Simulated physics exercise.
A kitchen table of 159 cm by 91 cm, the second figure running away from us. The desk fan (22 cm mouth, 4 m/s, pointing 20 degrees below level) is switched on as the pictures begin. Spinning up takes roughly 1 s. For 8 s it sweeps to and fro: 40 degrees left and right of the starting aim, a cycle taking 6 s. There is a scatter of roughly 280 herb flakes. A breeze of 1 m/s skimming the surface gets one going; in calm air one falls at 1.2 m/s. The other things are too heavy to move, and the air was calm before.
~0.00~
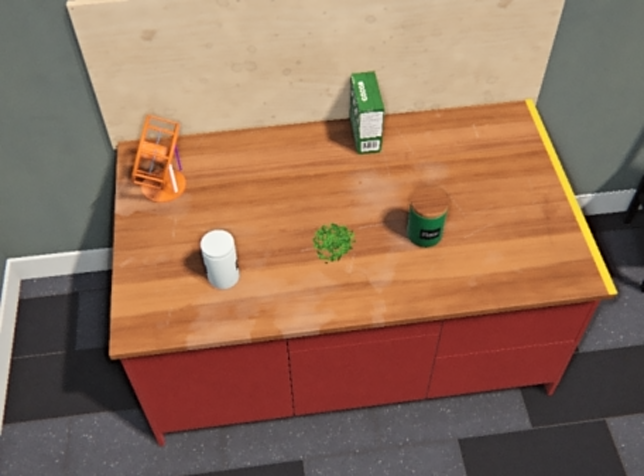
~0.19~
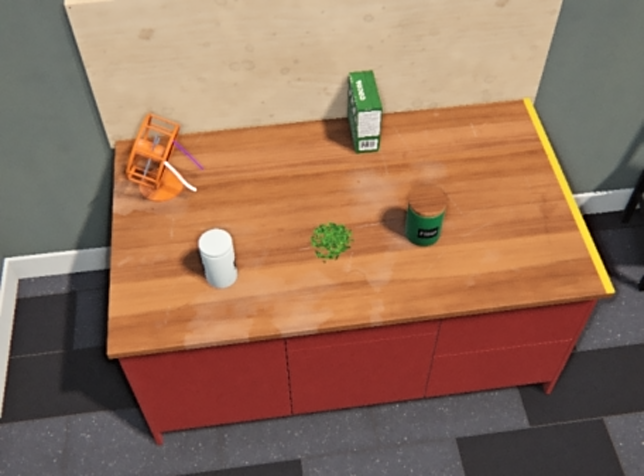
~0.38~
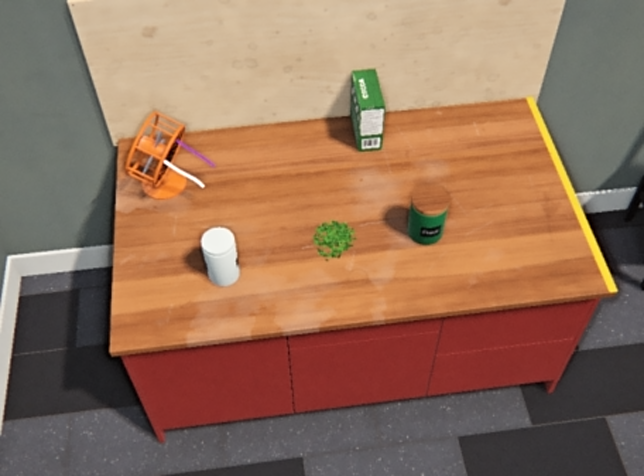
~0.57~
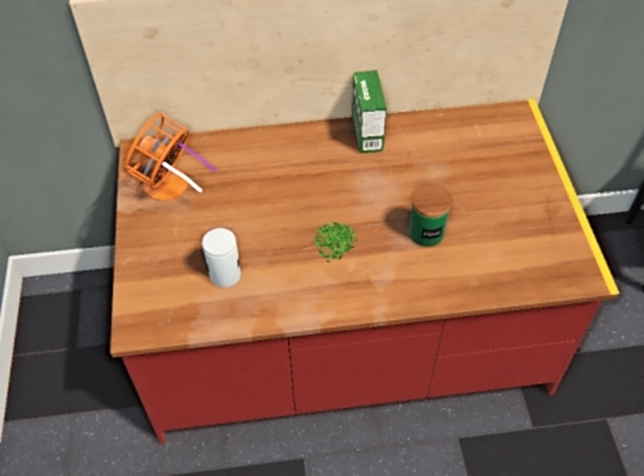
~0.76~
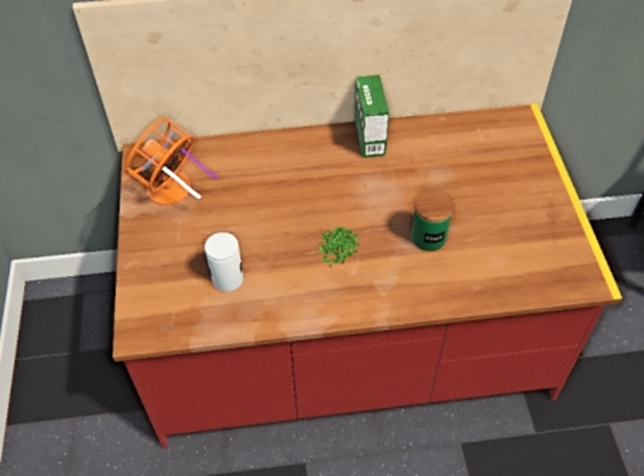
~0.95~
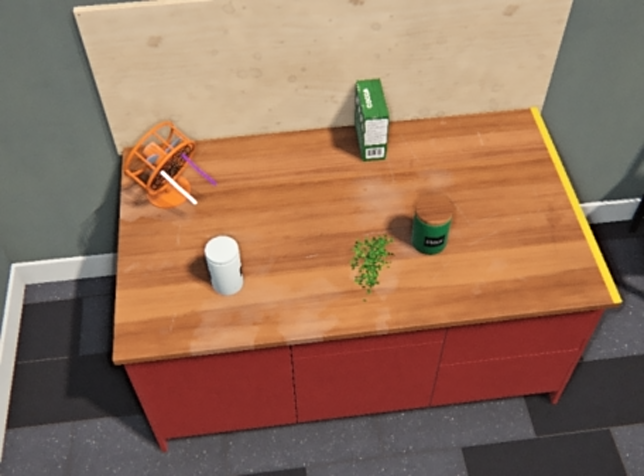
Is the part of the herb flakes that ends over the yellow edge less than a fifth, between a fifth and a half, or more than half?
The share over the yellow edge is not even a fifth.
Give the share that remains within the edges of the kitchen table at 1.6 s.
Near 15 %.
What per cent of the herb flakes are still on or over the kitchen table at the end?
Some 10 per cent.
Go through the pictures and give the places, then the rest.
In the first frame, the middle of the herb flakes is near (333, 241), none has stirred yet and the mouth of the desk fan is at (155, 153).
In the second frame, the middle of the herb flakes is near (331, 239), none has stirred yet and the yellow edge is centred on (568, 185).
In the third frame, the middle of the herb flakes is near (334, 238), none has stirred yet, the top of a jar is at (430, 199) and the top of a jar is at (218, 240).
In the fourth frame, the middle of the herb flakes is near (335, 239), none has stirred yet and the head of the desk fan has turned about 22 degrees towards the front.
In the fifth frame, the middle of the herb flakes is near (339, 244) and about 1 % have left their places.
In the sixth frame, the middle of the herb flakes is near (372, 260), the farthest in sight from the desk fan is at (390, 263), all have left their places and the head of the desk fan has turned about 34 degrees towards the front.
After 1.6 s, 0 % are over the yellow edge; 80 % are gone or lie where they will stay.
After 2.6 s, 0 % are over the yellow edge; 86 % are gone or lie where they will stay.
After 4.4 s, 0 % are over the yellow edge; 86 % are gone or lie where they will stay.
After 8.0 s, at the end, 4 % are over the yellow edge.
